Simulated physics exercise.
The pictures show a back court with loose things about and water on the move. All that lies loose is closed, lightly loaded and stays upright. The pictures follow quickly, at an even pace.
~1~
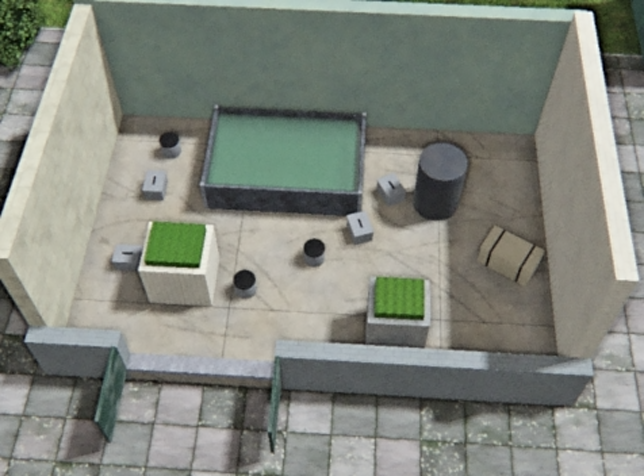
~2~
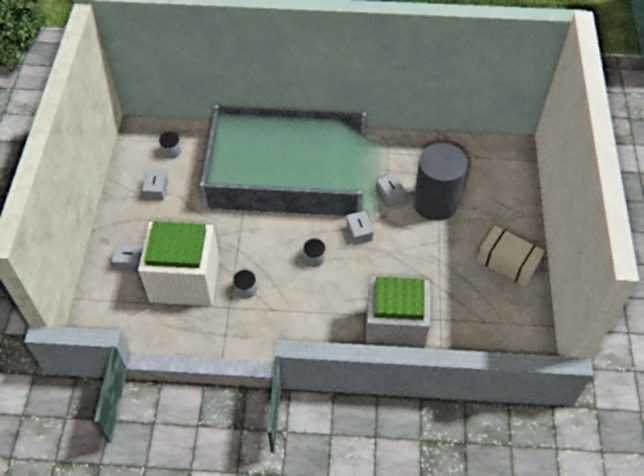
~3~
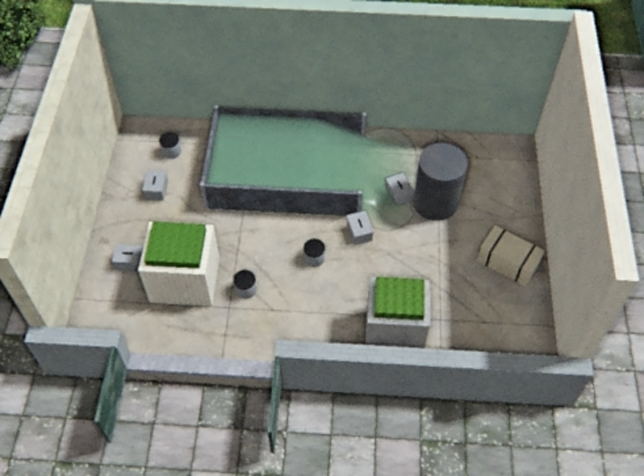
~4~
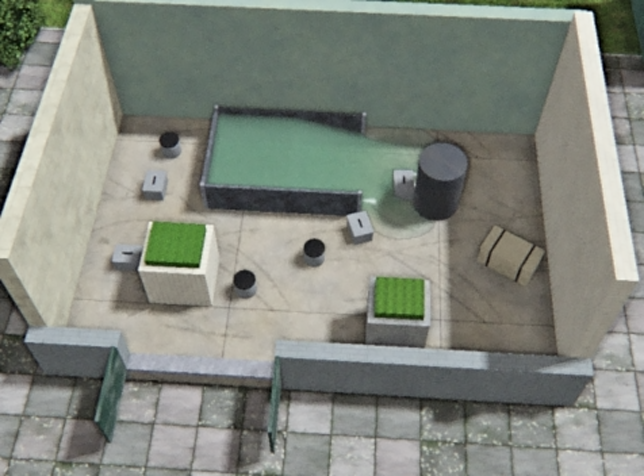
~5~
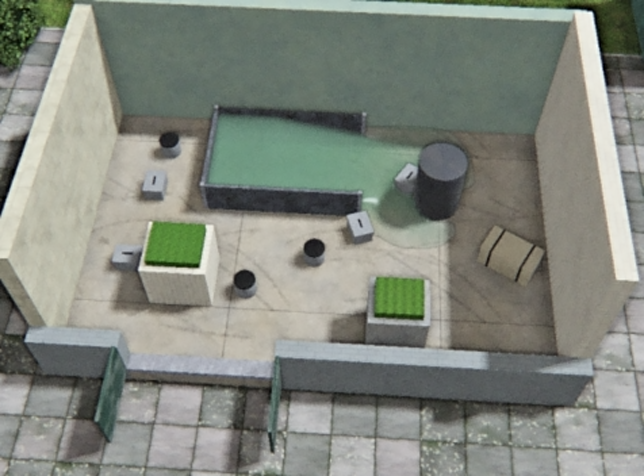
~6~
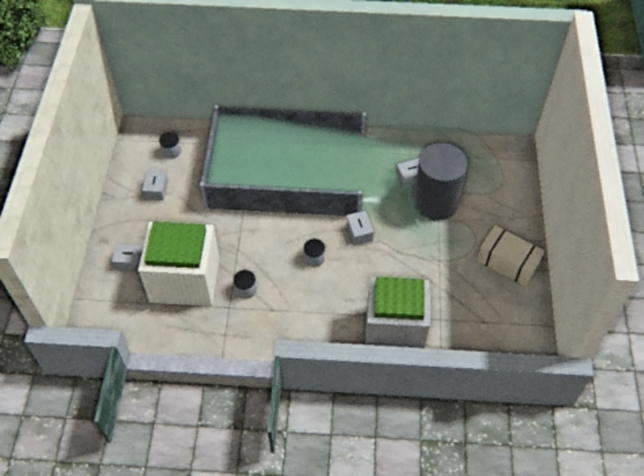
The clip opens on a walled court with a raised pool of green water, a dark cylinder and scattered boxes and small round pots. The pool's right side opens and water pours out across the floor around the cylinder, while one small grey box turns and shifts a little to the right.
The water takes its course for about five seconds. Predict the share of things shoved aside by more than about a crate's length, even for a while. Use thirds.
That comes to under a third.
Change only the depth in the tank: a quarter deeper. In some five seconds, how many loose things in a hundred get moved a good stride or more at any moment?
Close to 20 %.
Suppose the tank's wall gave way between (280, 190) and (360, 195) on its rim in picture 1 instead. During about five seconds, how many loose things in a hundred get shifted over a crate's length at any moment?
I make it 50 per cent.
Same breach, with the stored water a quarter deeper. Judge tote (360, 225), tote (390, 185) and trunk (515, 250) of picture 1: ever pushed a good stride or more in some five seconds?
One after the other: Under that, yes, that far or more.
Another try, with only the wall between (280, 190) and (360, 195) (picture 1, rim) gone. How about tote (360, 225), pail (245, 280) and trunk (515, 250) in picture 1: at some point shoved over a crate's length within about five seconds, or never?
In turn: Pushed that far, shifted that much, shifted that much.
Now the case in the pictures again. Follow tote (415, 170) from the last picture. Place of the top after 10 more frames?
Roughly at (534, 133).
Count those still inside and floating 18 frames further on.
2 of them.
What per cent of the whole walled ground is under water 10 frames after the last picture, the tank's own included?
I make it 50 per cent.
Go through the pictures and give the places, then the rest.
A tote at (391, 185) rests on the ground; a trunk at (513, 249) rests on the ground; 0 of 8 have shifted, in the first frame.
A tote at (392, 185) rests on the ground; a trunk at (513, 249) rests on the ground; 0 of 8 have shifted, in the second frame.
A tote at (400, 185), on the bottom, close to its start; a trunk at (513, 249) rests on the ground; 1 of 8 have shifted, in the third frame.
A tote at (404, 180), on the bottom, close to its start; a trunk at (513, 249), on the bottom; 1 of 8 have shifted, in the fourth frame.
A tote at (410, 176) rests on the ground, a stride from its start; a trunk at (513, 249), on the bottom; 1 of 8 have shifted, in the fifth frame.
A tote at (413, 168), afloat, a stride from its start; a trunk at (513, 249) rests on the ground; 1 of 8 have shifted, in the sixth frame.
A moment on, 1 of 8 are well off their spots; 1 afloat.
Next, 1 of 8 are well off their spots; 1 afloat.
Later, 2 of 8 are well off their spots; 2 afloat.
In the end, 2 of 8 are well off their spots, and 2 have been at some point; 2 afloat.
